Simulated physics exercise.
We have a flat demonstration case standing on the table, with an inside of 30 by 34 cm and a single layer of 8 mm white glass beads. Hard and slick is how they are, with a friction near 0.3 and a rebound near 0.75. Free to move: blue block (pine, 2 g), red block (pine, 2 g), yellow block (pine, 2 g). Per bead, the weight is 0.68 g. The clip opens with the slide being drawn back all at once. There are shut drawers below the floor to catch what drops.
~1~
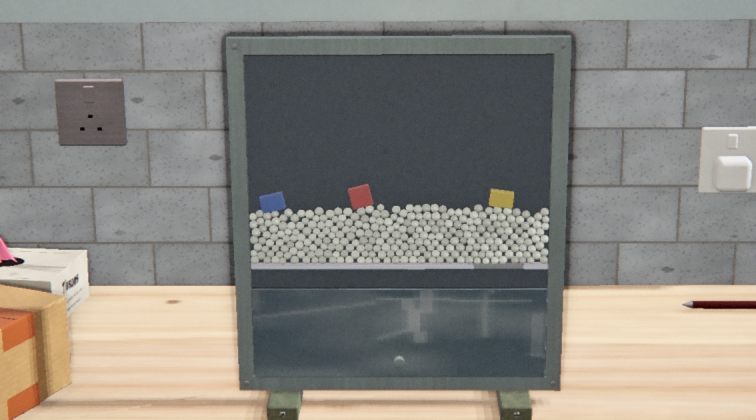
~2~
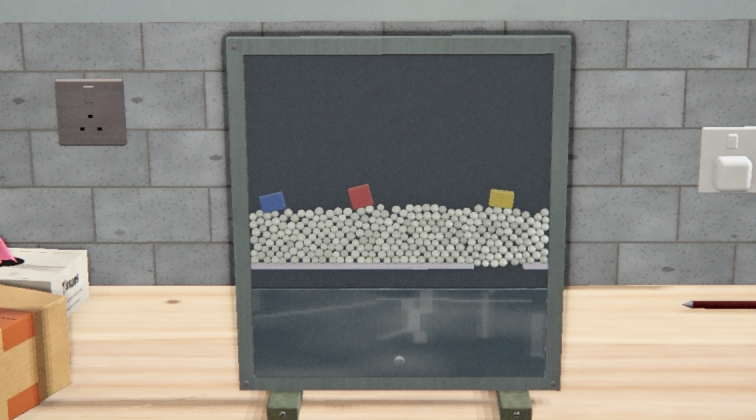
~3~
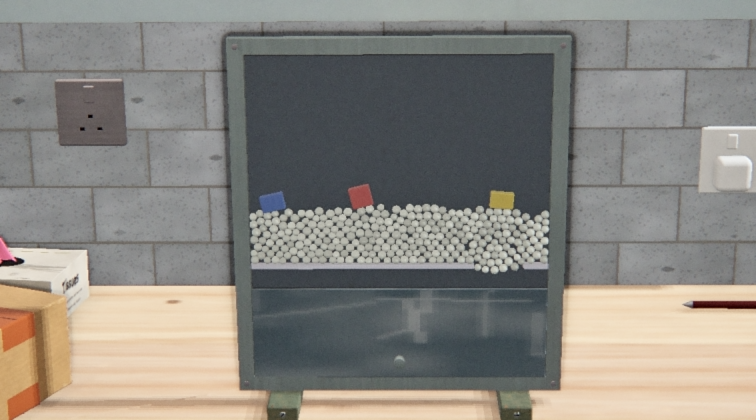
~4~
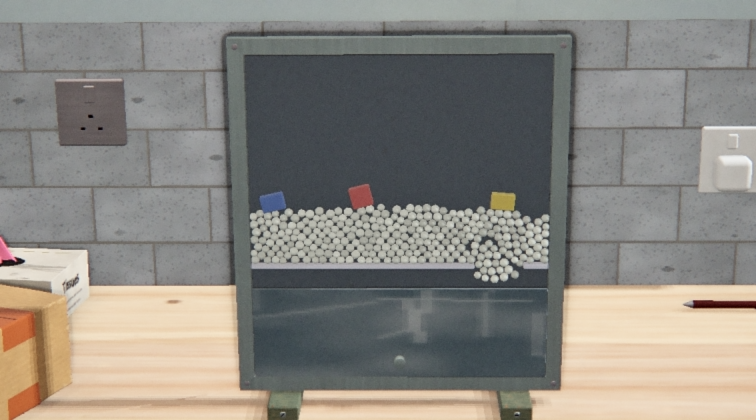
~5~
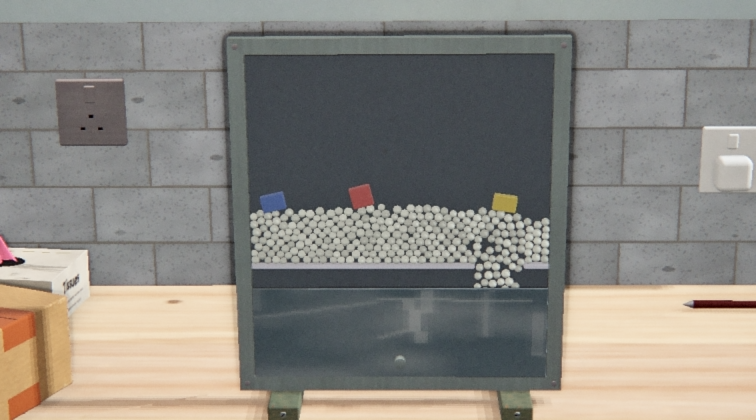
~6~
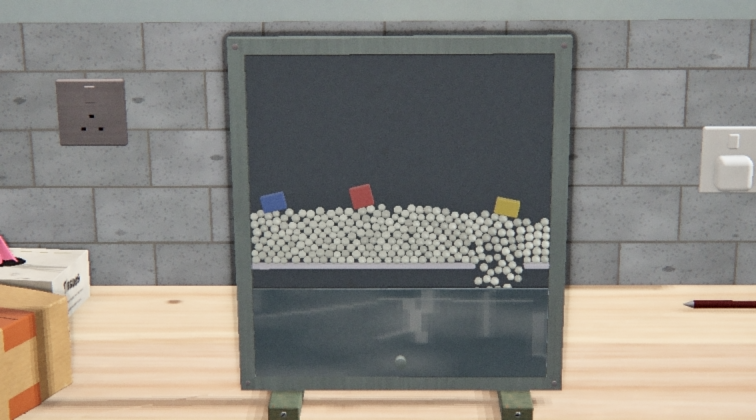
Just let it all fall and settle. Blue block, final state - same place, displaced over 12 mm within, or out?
Still in place.
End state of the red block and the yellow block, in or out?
Red: Falls through; yellow: Falls through.
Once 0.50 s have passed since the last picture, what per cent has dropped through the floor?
I'd say about 35 per cent.
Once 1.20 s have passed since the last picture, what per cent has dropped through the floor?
That would be around 45 per cent.
Then, 0.15 s later than the last picture, 25 % are out; blue block moved 0.0 cm tilted 13°; red block moved 0.0 cm tilted 14°; yellow block moved 4.9 cm tilted 34°.
Then, 0.50 s later than the last picture, 35 % are out; blue block moved 0.0 cm tilted 13°; red block moved 0.2 cm tilted 11°; yellow block below the floor.
Then, 1.20 s later than the last picture, 45 % are out; blue block moved 0.0 cm tilted 13°; red block moved 8.7 cm tilted 15°; yellow block below the floor.
At rest 3.6 s after the last picture, 55 % are out; blue block moved 0.0 cm tilted 13°; red block below the floor; yellow block below the floor.
